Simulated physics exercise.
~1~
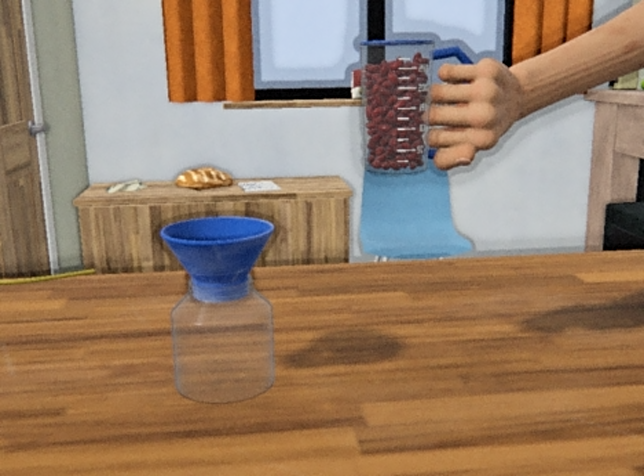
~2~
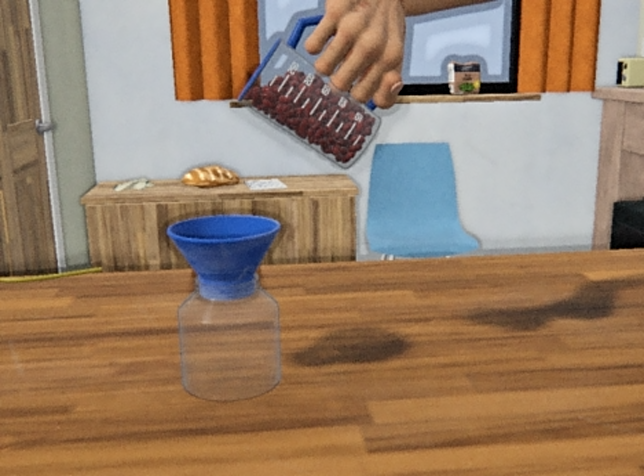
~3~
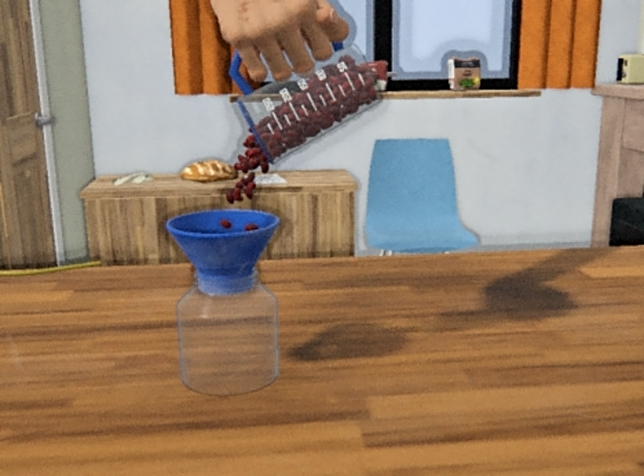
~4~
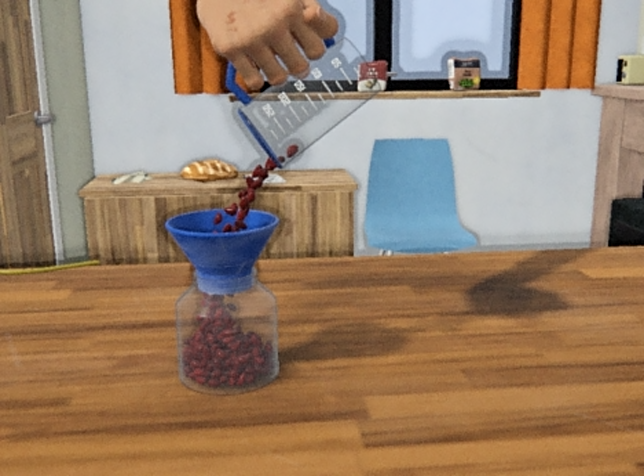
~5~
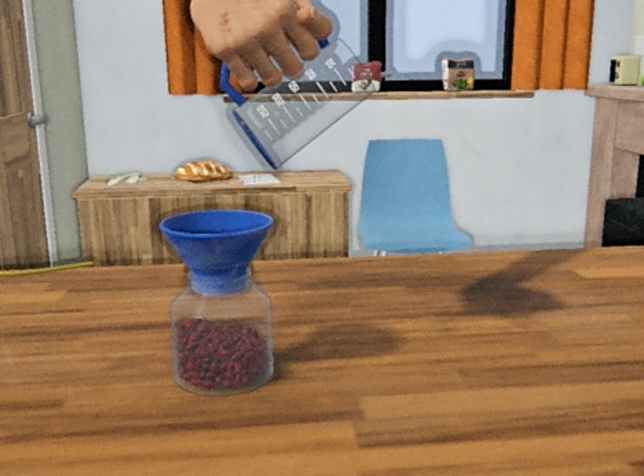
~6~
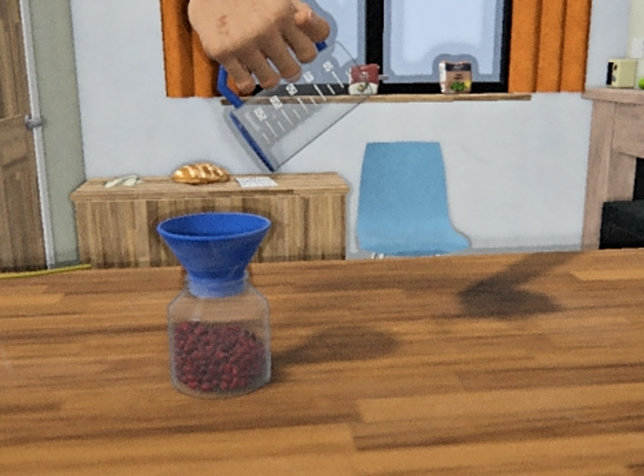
The video shows a hand moving a clear measuring cup of red beans left above a wooden table, then tipping it so they pour through a blue funnel into a clear jar, which ends partly filled while the emptied cup stays tilted above.
